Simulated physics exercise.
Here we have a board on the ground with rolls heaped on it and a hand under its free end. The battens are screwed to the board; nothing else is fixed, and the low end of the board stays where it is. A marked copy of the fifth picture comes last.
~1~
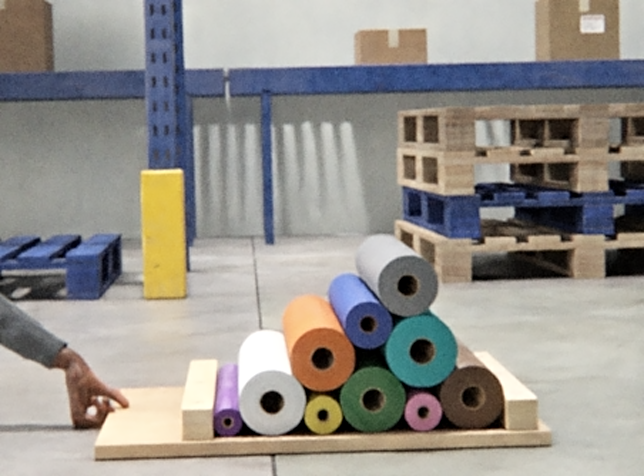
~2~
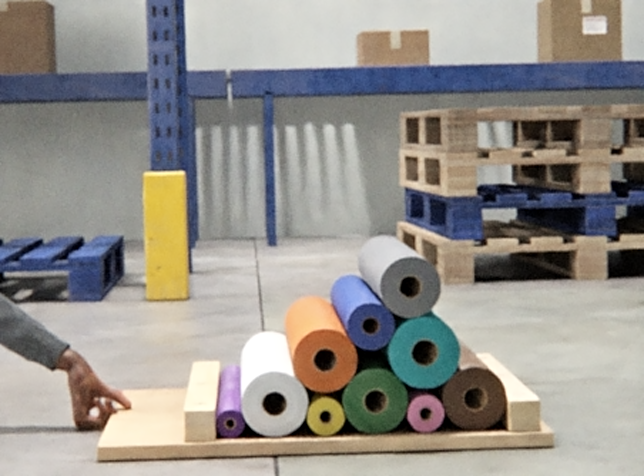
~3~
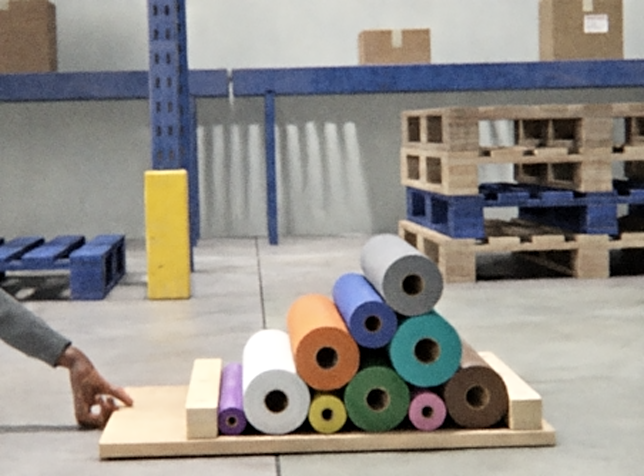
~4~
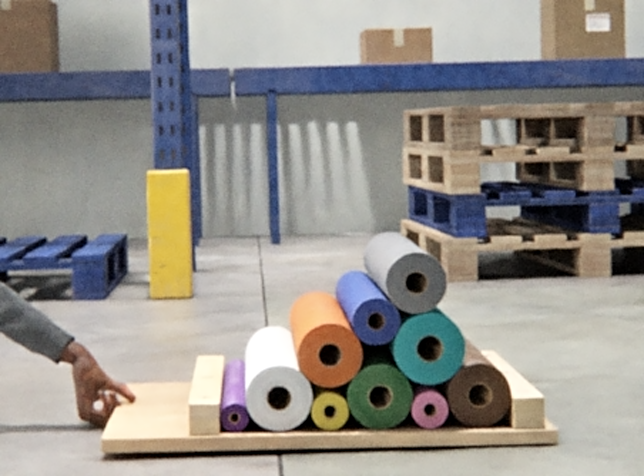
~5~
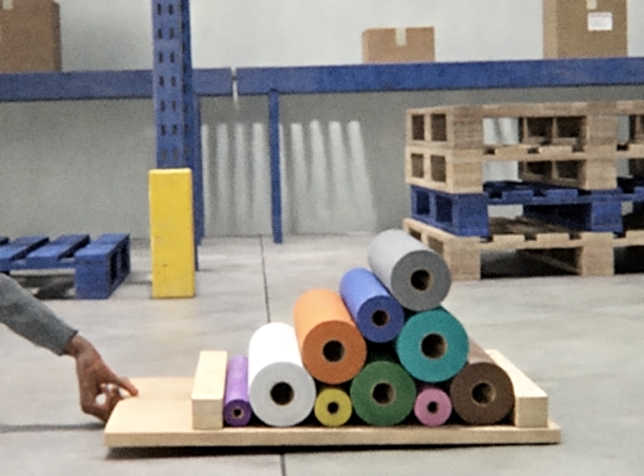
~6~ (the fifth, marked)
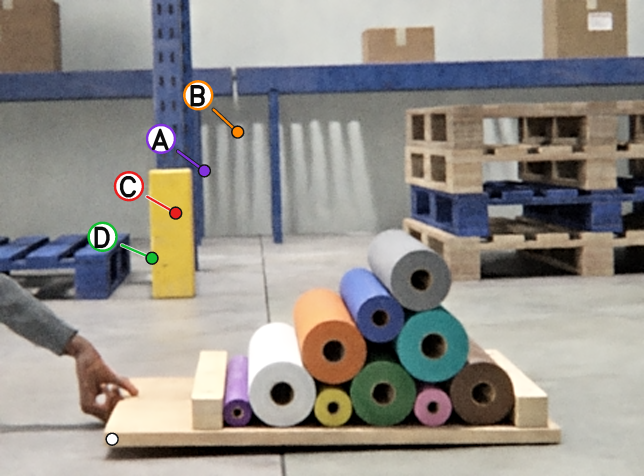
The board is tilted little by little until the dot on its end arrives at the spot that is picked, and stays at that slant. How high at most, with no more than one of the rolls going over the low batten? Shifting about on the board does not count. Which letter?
At most to A.
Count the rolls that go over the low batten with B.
It comes to two.
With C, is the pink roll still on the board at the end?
Yes.
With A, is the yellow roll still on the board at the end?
Yes, with A.
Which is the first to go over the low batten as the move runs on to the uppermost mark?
It is the grey one.
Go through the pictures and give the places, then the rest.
The first frame shows brown roll (472, 397); turquoise roll (422, 351).
The second frame shows turquoise roll (424, 352); orange roll (325, 360).
The third frame shows board (320, 399); purple roll (232, 421); white roll (276, 401).
The fourth frame shows board (323, 397); purple roll (235, 418); white roll (279, 398).
The fifth frame shows board (326, 393); purple roll (238, 413); white roll (282, 393).
On the marked copy, A at (204, 171); B at (238, 132); C at (176, 213); D at (152, 259); the white dot at (112, 439).
Following A. Soon after the start, board at 20°.
Later, board at 38°.
In the end, board at 38°, one over the low batten (grey).
As for the rest, B two over the low batten (turquoise, grey); C one over the low batten (grey); D one over the low batten (grey).
